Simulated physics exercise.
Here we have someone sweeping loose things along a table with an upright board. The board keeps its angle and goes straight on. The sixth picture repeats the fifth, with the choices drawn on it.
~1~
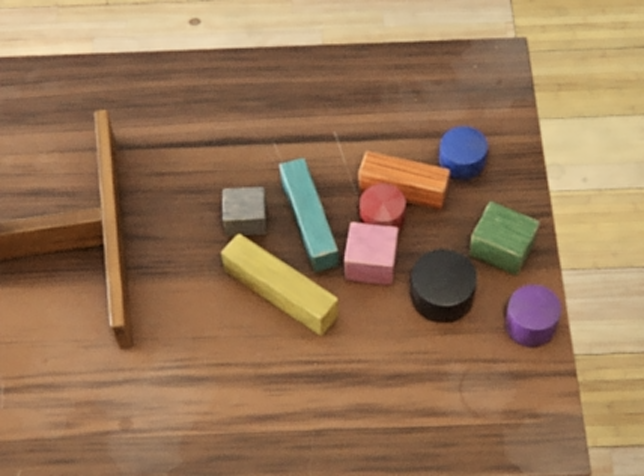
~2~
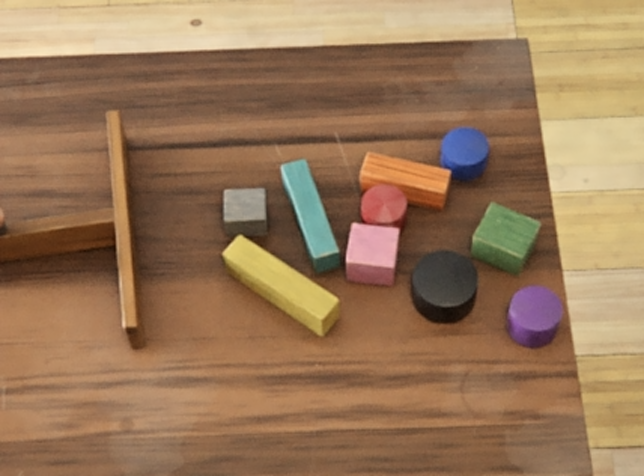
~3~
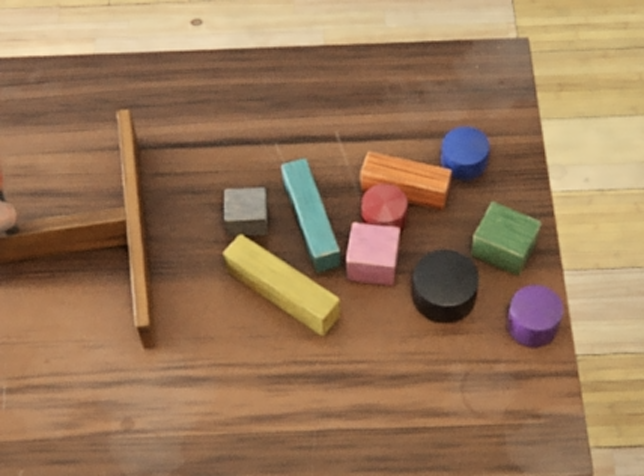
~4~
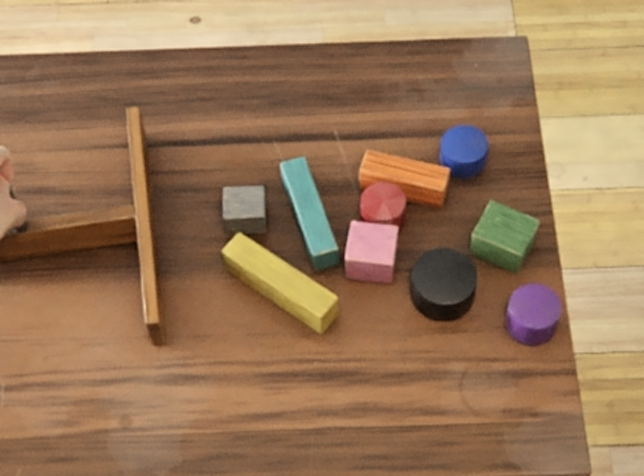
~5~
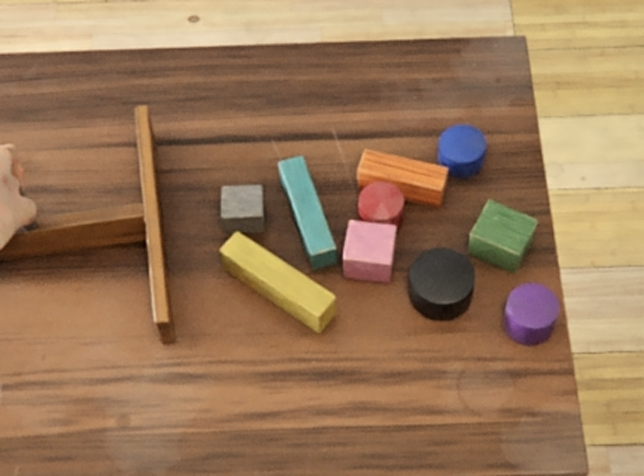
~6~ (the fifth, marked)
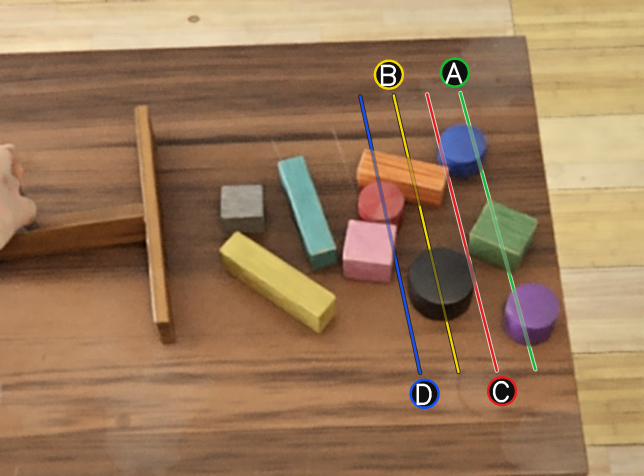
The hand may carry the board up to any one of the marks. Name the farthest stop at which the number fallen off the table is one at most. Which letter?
Up to line B.
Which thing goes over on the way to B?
The green block.
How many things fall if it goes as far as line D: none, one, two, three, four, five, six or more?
By then, none.
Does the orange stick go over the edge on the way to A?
Yes.
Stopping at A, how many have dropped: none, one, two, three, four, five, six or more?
By then, six or more.
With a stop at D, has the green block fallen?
No.
On the marked copy, A at (495, 221); B at (424, 224); C at (460, 223); D at (388, 225).
With B. Early on, board (248, 205); yellow bar (302, 282); grey block (276, 207).
Further on, board (346, 201); green block (511, 235); blue tin (468, 147).
At the end, board (420, 199); green block over the edge; purple tin (551, 322); one fallen.
As for the rest, A drops six; C drops four; D is within the limit but short.
